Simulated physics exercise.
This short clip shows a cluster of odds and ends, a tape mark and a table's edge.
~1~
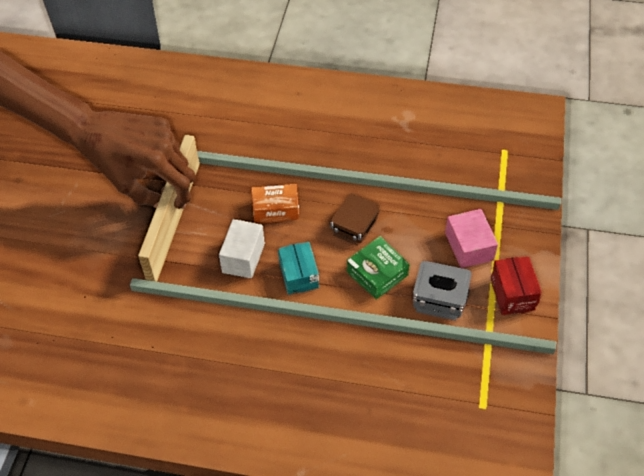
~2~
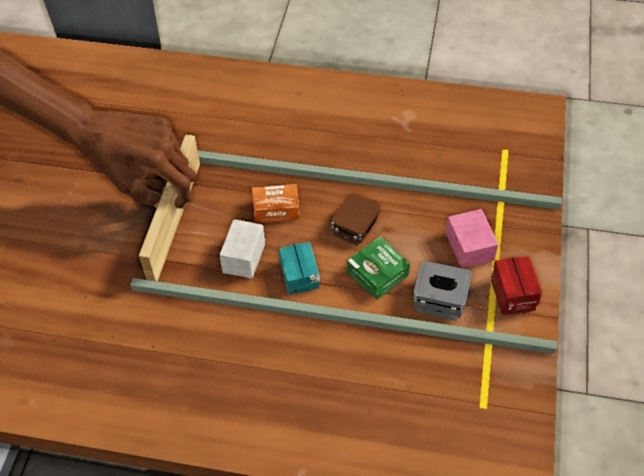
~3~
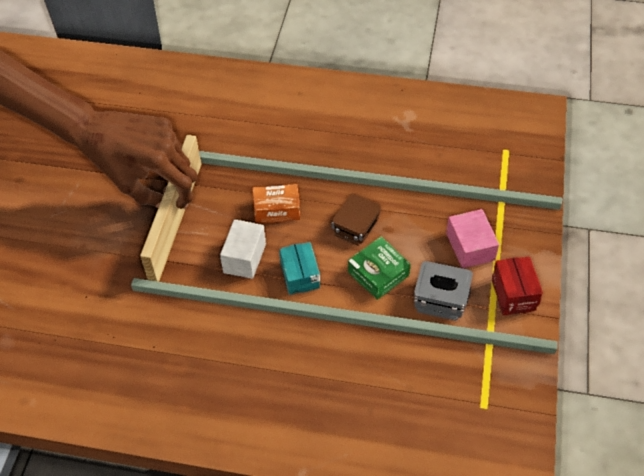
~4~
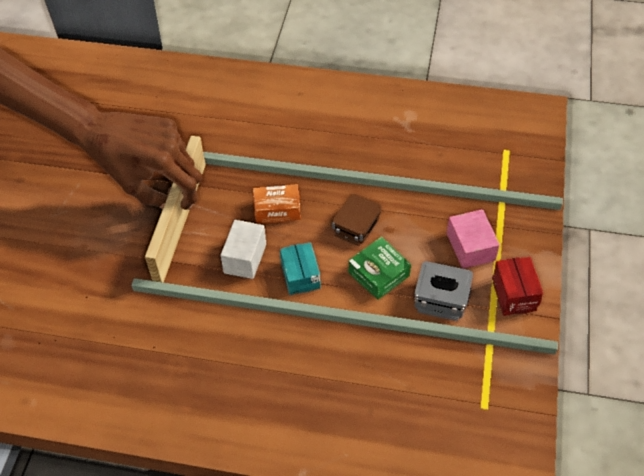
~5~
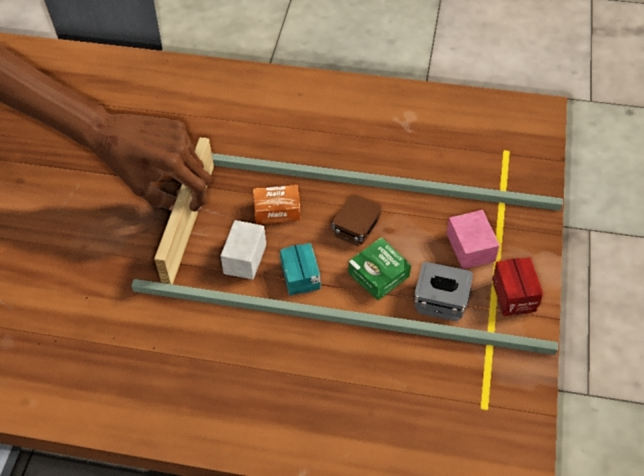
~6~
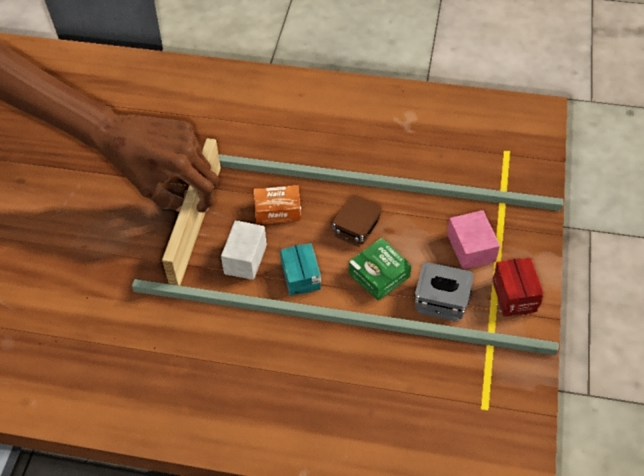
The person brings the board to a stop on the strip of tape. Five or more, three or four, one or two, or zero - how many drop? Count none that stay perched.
Count them up and three or four have fallen.
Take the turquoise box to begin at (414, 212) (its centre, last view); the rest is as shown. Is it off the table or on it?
It goes down.
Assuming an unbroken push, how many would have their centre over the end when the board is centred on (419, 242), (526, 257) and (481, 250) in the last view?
First 0, then 6, then 3.
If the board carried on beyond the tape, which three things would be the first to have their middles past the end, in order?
First the red box, next the pink block, last the grey case.
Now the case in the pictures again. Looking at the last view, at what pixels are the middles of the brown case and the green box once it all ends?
In the last picture the brown case sits around (565, 231) and the green box around (562, 275).
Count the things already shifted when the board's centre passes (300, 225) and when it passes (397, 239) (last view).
First 5 and then 8.
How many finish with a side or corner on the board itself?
2 in contact.
Early on, none off yet; red box at rest near (517, 287); pink block at rest near (473, 240); grey case at rest near (443, 292).
A while later, none off yet; red box travelled a little near (530, 288); pink block moving near (481, 236); grey case travelled about its own width near (486, 301).
Further along, none off yet; red box travelled about its own width near (560, 284); pink block travelled about its own width near (547, 236); grey case travelled well along near (535, 308).
Finally, the number that fall off is three or four; lost, grey case, pink block and red box.
